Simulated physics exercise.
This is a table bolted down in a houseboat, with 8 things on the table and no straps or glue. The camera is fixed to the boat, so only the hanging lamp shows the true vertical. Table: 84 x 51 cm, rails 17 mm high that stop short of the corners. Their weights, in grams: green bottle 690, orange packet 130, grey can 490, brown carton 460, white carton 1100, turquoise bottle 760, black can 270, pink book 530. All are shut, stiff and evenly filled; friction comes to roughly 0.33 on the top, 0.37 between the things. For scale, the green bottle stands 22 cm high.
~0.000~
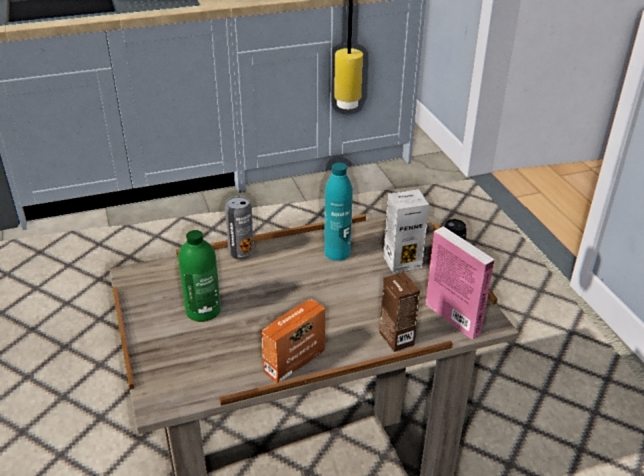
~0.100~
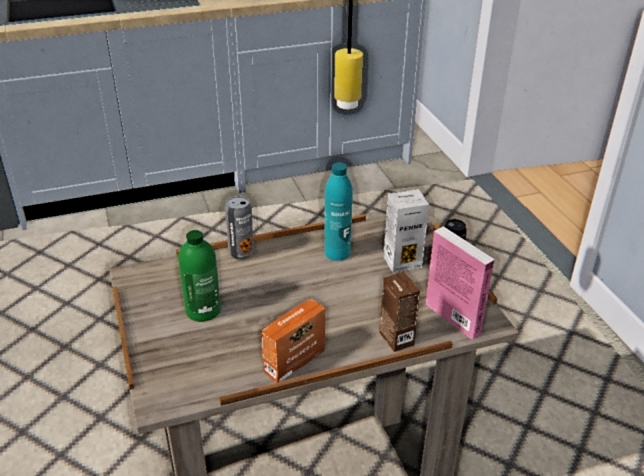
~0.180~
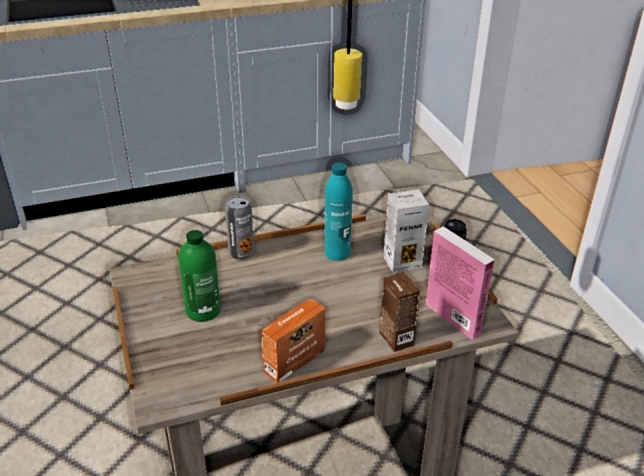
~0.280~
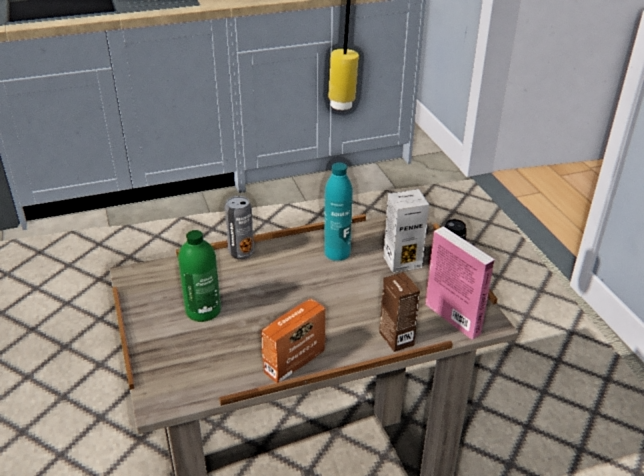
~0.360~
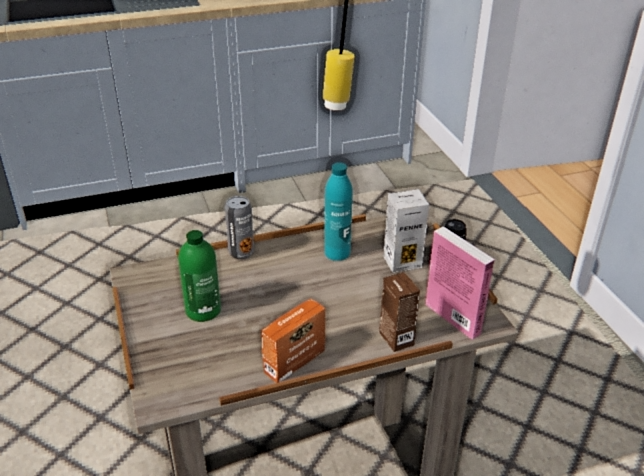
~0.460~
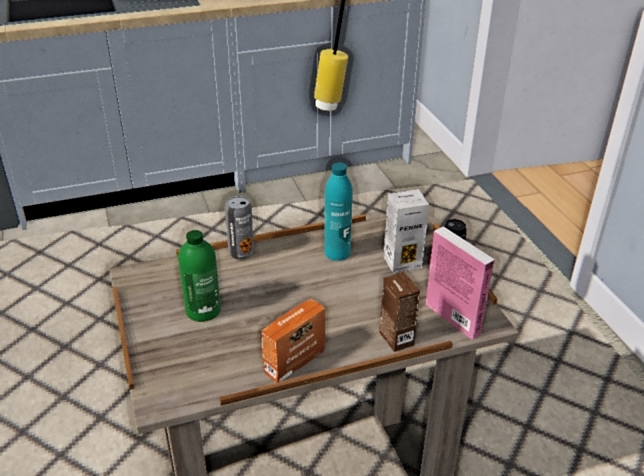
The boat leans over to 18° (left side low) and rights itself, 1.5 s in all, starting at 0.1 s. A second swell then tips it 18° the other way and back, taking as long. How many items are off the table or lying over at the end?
The count is at least three.
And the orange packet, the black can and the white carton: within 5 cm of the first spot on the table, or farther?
The orange packet leaves its spot; the black can holds its spot; the white carton holds its spot.
After 1.06 s, boat heeled 15°, left side down; pink book 74° off its base; brown carton on its side; turquoise bottle 13° off its base.
After 1.36 s, boat heeled 4°, left side down; orange packet moved 10 cm near (253, 330); brown carton on its side; turquoise bottle on its side.
In the end (3.6 s), toppled on the table, brown carton, turquoise bottle and pink book; not toppled but over 5 cm from the start, orange packet; the other 4 under 5 cm from the start. In the last view, green bottle near (199, 274), orange packet near (253, 330).
